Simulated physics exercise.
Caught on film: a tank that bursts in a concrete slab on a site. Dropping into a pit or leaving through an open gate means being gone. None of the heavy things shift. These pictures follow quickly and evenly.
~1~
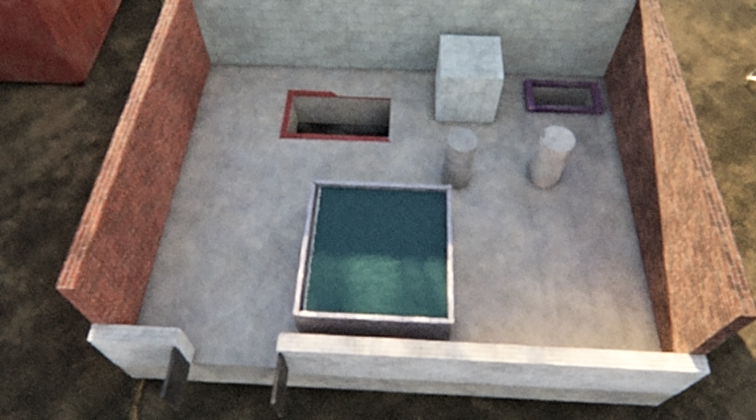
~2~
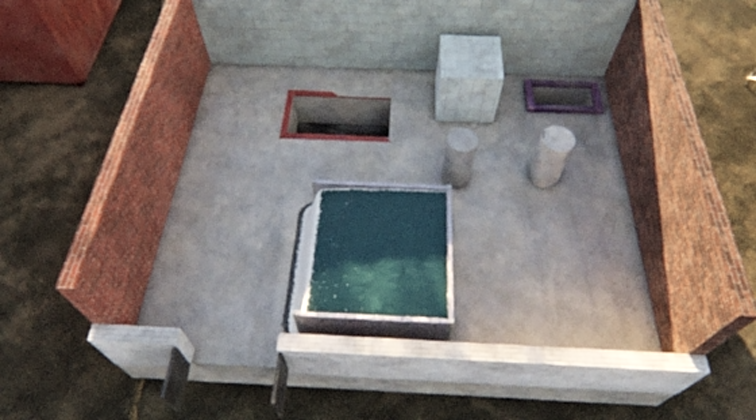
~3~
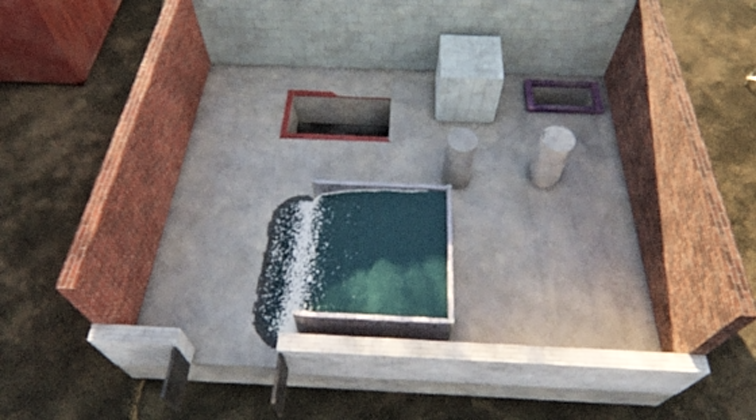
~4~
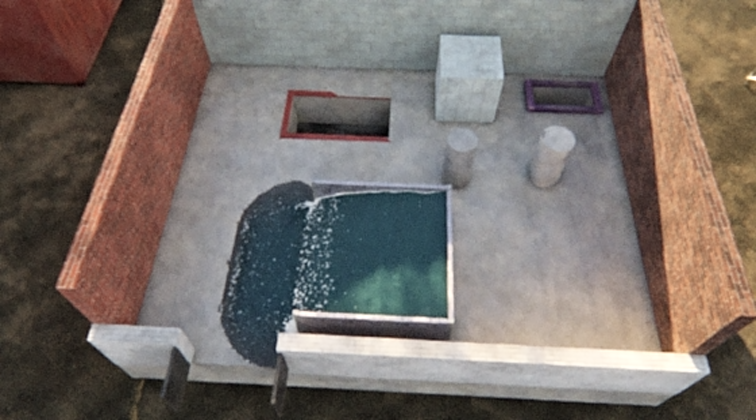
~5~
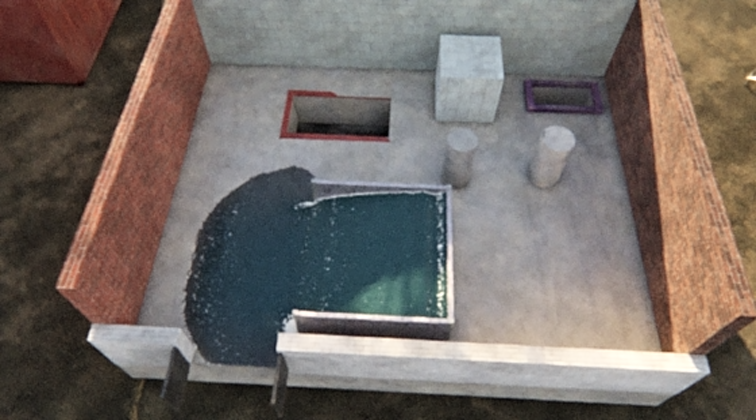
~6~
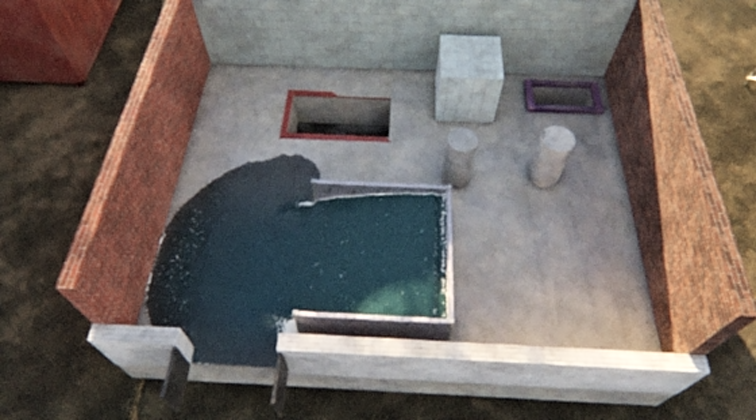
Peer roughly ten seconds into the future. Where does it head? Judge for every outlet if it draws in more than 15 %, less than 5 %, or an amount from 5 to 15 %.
My call: The gate draws in more than 15 %; the purple pit draws in less than 5 %; the red pit draws in more than 15 %.
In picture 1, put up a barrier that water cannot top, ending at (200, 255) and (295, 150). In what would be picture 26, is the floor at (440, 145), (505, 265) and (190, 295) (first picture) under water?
Going one after another, I'd say reached by the flood, then kept clear of the flood, then reached by the flood.
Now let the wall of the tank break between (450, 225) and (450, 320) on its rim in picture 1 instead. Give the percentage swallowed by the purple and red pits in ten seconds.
The purple pit gets 14 per cent and the red pit 8 per cent.
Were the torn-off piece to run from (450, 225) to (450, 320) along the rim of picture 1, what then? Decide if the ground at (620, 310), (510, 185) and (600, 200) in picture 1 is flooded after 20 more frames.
Soaked, then soaked, then soaked.
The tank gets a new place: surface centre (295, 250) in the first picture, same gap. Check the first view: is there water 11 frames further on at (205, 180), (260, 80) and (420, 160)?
In order: Inundated, then inundated, then unflooded.
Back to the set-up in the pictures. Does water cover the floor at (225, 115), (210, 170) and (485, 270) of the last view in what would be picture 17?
Well, in turn they'd be wet underfoot, wet underfoot and dry underfoot.
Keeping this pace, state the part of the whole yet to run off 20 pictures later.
My reading is around 88 percent.
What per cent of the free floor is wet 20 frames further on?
I'd estimate some 35 per cent.
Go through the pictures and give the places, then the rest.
The first picture shows still water in the water tank at (377, 249).
In the second picture, the front is at (307, 208), out from the gap at (311, 261).
In the third picture, water pours out at (311, 261) and has run to a hidden place.
In the fourth picture, water pours out at (311, 262) and has run to (276, 190).
In the fifth picture, water pours out at (311, 262) and has run to a hidden place.
In the sixth picture, the front is at (154, 319), out from the gap at (311, 262).
A moment on, water covers 25 % of the floor; the gate 2 %, the purple pit 0 %, the red pit 0 %.
Next, water covers 30 % of the floor; the gate 5 %, the purple pit 0 %, the red pit 0 %.
Then, water covers 35 % of the floor; the gate 12 %, the purple pit 0 %, the red pit 1 %.
Later, water covers 55 % of the floor; the gate 22 %, the purple pit 0 %, the red pit 15 %.
In the end, water covers 60 % of the floor; the gate 28 %, the purple pit 0 %, the red pit 28 %.
